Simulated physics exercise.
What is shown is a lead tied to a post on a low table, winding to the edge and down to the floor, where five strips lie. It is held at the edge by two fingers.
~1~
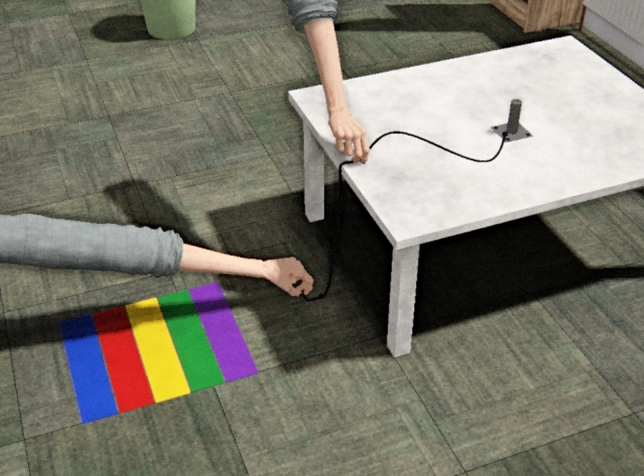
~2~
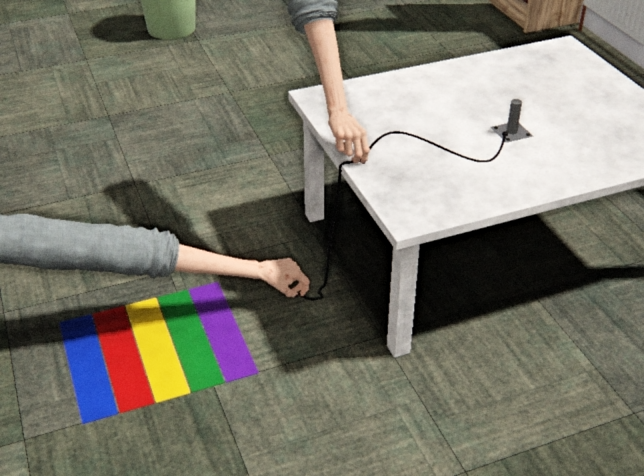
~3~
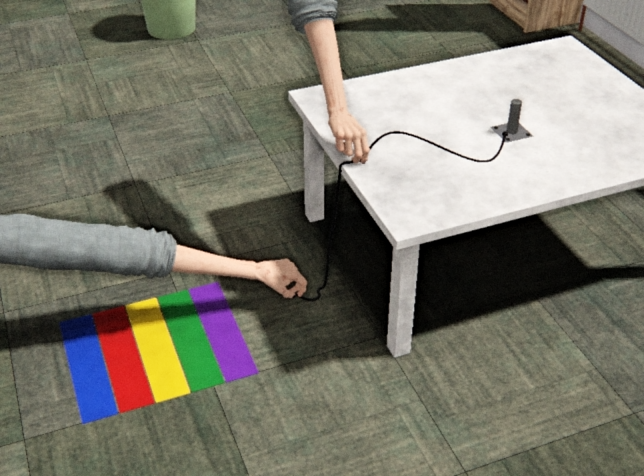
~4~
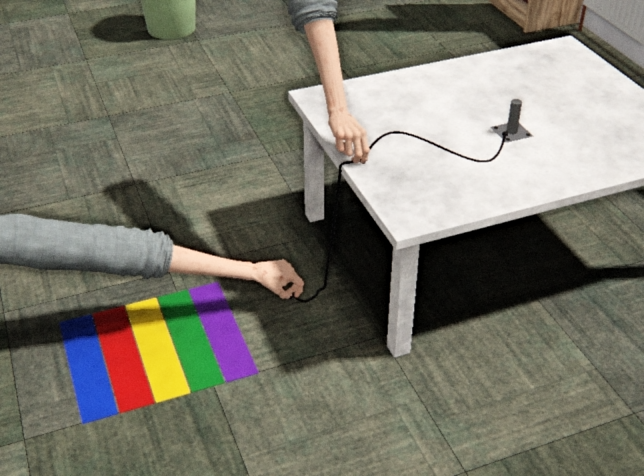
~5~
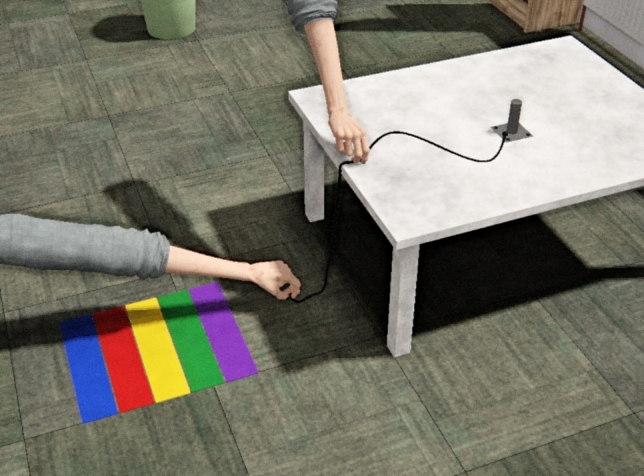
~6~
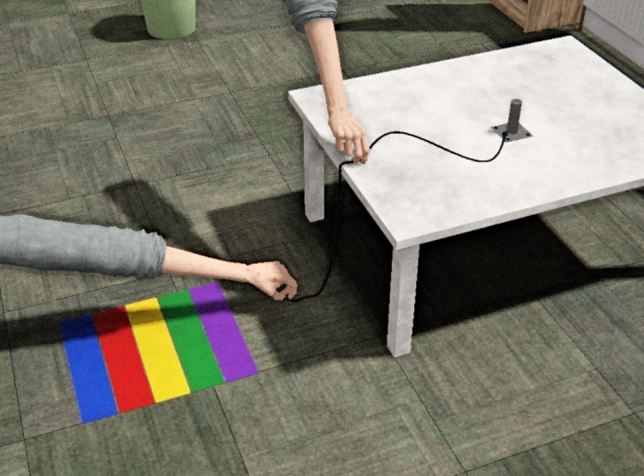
Beside a low white table, a hand slowly draws a black cord slightly left.
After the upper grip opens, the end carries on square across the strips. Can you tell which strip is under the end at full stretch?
Yes, the red one.
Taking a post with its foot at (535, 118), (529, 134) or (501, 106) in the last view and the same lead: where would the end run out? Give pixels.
Approximate places, in that order: (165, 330), (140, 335), (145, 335).
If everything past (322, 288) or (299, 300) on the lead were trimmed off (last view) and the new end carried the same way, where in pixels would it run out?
Roughly (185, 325), then roughly (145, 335).
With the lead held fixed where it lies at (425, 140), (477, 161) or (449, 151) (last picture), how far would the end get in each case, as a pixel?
In order of the tries: About (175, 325), then (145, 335), then (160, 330).
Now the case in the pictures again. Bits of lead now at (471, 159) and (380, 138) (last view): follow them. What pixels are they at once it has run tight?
Near (438, 147) and (339, 172).
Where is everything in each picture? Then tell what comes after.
End (303, 293); purple (235, 360); green (202, 369); yellow (167, 379); red (132, 389); blue (95, 399), in the first picture.
End (299, 294); lead through (500, 151) (444, 149) (383, 136) (342, 167) (332, 226) (326, 278), in the second picture.
End (297, 294), in the third picture.
End (293, 295); lead through (500, 151) (444, 149) (383, 136) (342, 167) (334, 226) (326, 278), in the fourth picture.
End (290, 296), in the fifth picture.
End (287, 297); lead through (500, 151) (444, 149) (383, 136) (342, 167) (336, 225) (327, 277), in the sixth picture.
A little later, end near (169, 328); over yellow.
Next, end near (138, 337); over yellow.
When it is tight, end near (120, 341); over red. Over red.
